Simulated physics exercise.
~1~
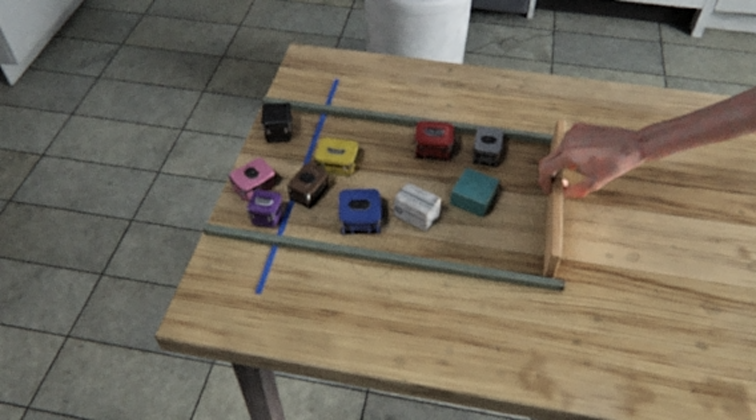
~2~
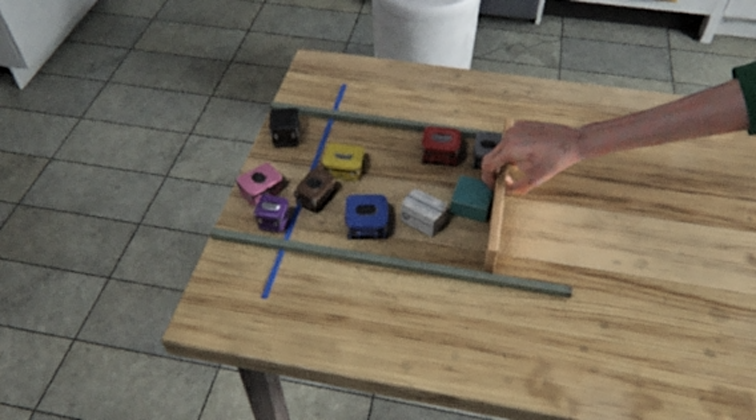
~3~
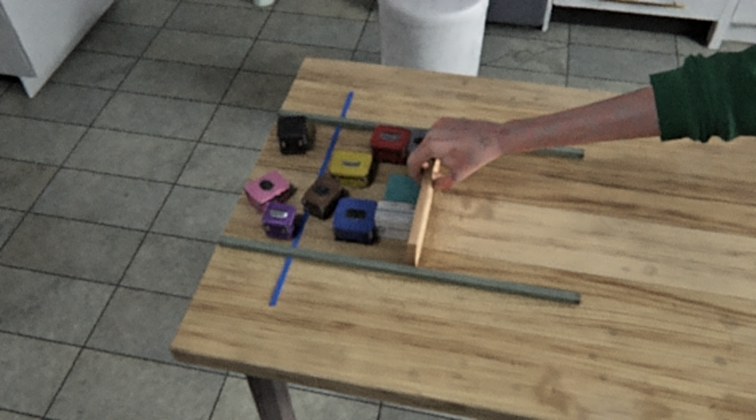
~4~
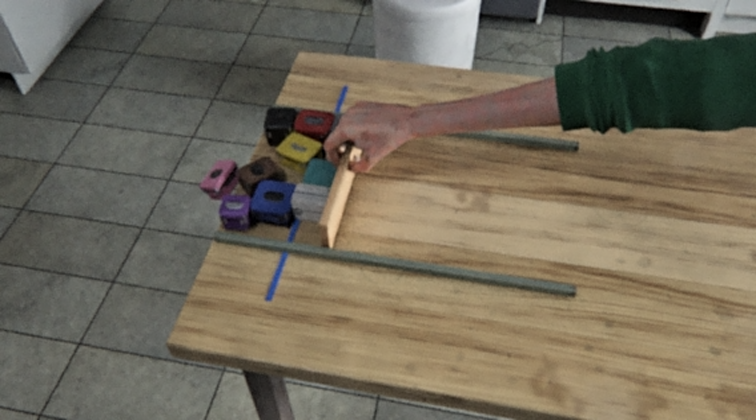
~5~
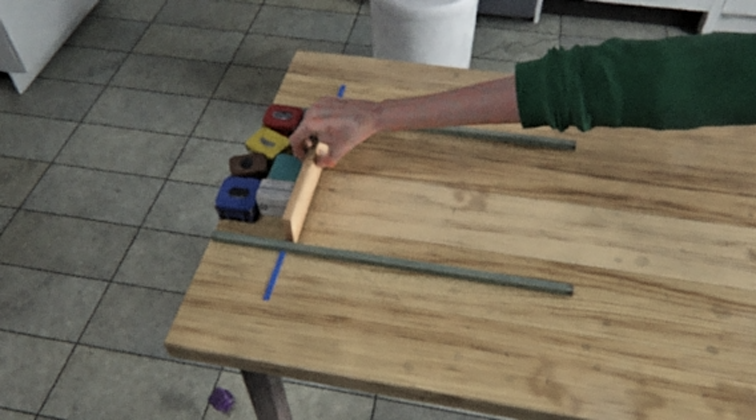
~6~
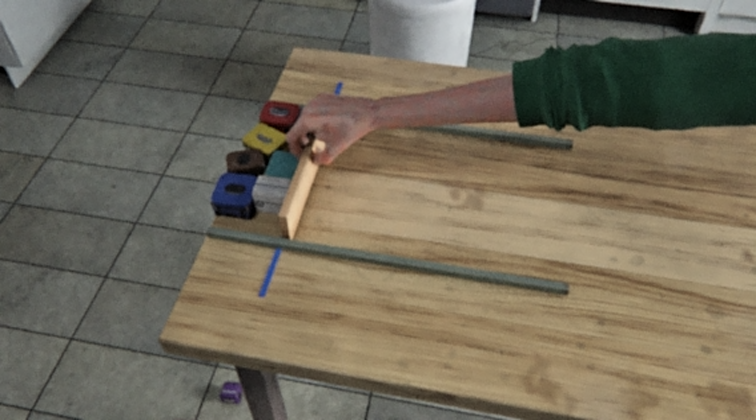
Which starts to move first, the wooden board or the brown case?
The wooden board starts to move first. The brown case stays in place until the board has pushed other cases up close to it.
